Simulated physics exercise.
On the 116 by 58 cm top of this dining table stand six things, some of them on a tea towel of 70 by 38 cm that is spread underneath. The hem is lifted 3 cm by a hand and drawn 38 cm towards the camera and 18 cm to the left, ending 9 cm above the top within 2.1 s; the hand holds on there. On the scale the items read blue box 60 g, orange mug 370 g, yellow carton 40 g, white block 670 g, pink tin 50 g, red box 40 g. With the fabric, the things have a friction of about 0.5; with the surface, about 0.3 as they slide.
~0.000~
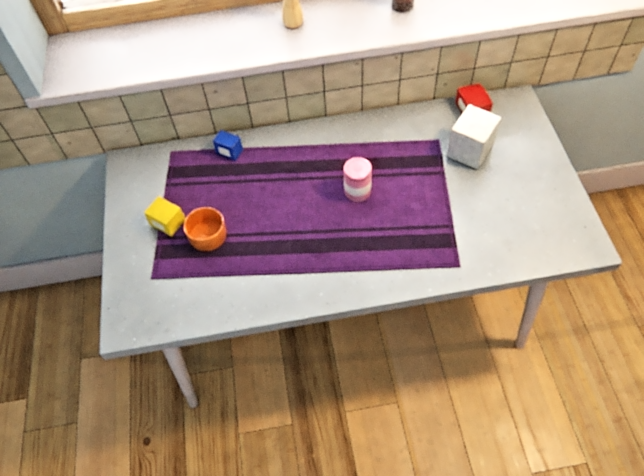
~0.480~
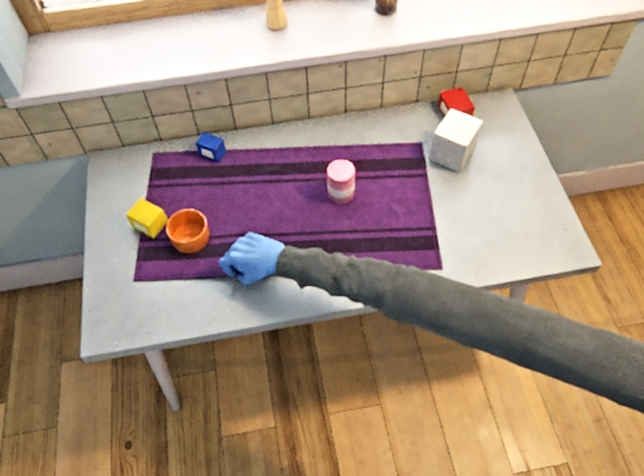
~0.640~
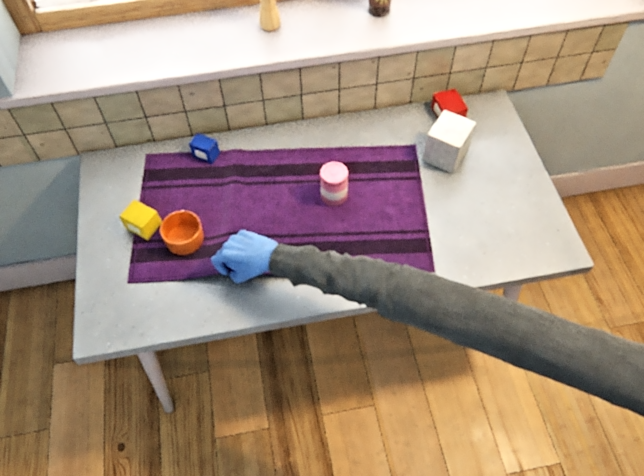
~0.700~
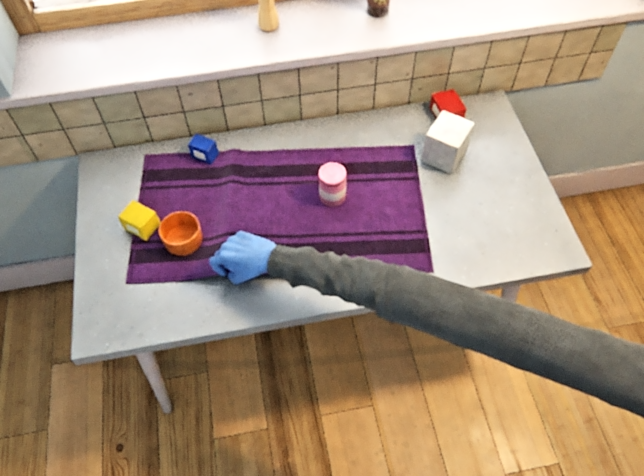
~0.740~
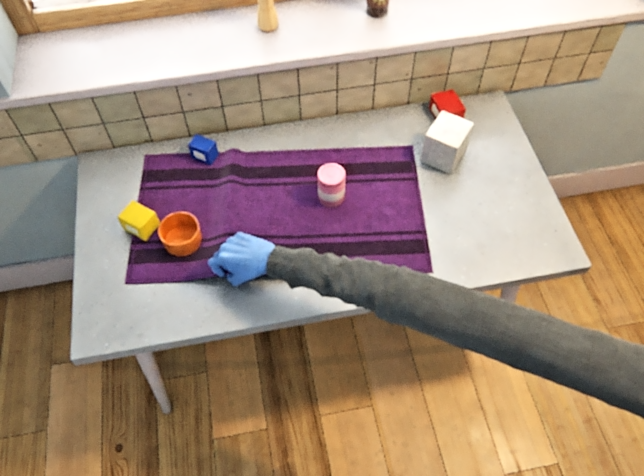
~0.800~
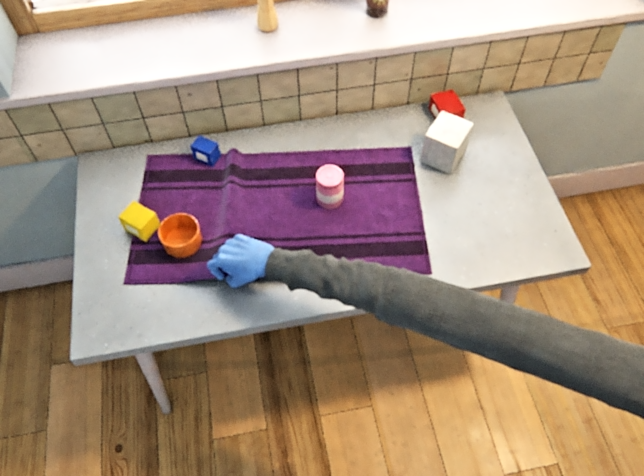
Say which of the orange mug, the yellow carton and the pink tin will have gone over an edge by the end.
My guess is the orange mug ends up off the surface, my guess is the yellow carton ends up off the surface, my guess is the pink tin ends up off the surface.
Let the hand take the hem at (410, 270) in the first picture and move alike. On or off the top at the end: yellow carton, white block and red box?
Yellow carton is left on top, white block is left on top, red box is left on top.
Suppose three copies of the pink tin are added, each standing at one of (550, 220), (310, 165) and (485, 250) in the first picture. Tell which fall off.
By position: On, off, on.
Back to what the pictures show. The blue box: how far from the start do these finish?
The blue box has moved 45 cm.
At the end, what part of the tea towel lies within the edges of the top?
Roughly 10%.
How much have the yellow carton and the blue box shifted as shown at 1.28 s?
Approx. shift - yellow carton: 6 cm; blue box: 10 cm.
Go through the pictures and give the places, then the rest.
In the first picture, orange mug (203, 223); yellow carton (162, 210); pink tin (358, 168); tea towel corners (151, 279) (171, 152) (460, 267).
In the second picture, tea towel corners (134, 281) (153, 153); grip (235, 274).
In the third picture, tea towel corners (127, 283) (147, 154); grip (228, 272).
In the fourth picture, tea towel corners (126, 284) (145, 155); grip (226, 273).
In the fifth picture, tea towel corners (125, 284) (145, 155); grip (225, 274).
In the sixth picture, orange mug (178, 230); yellow carton (137, 215); pink tin (330, 175); tea towel corners (124, 284) (148, 155) (411, 147) (432, 274); grip (224, 276).
After 1.3 s, 95 % of the tea towel is still over the top; pink tin 12 cm off its start, orange mug 8 cm off its start, yellow carton 6 cm off its start.
After 1.8 s, 60 % of the tea towel is still over the top; pink tin 30 cm off its start, orange mug 24 cm off its start, yellow carton 19 cm off its start.
After 2.2 s, 15 % of the tea towel is still over the top; pink tin over the edge, orange mug over the edge, yellow carton over the edge.
After 2.7 s, 10 % of the tea towel is still over the top; pink tin over the edge, yellow carton over the edge, orange mug over the edge.
After 4.3 s, 10 % of the tea towel is still over the top; pink tin over the edge, yellow carton over the edge, orange mug over the edge, blue box 45 cm off its start at (217, 301).
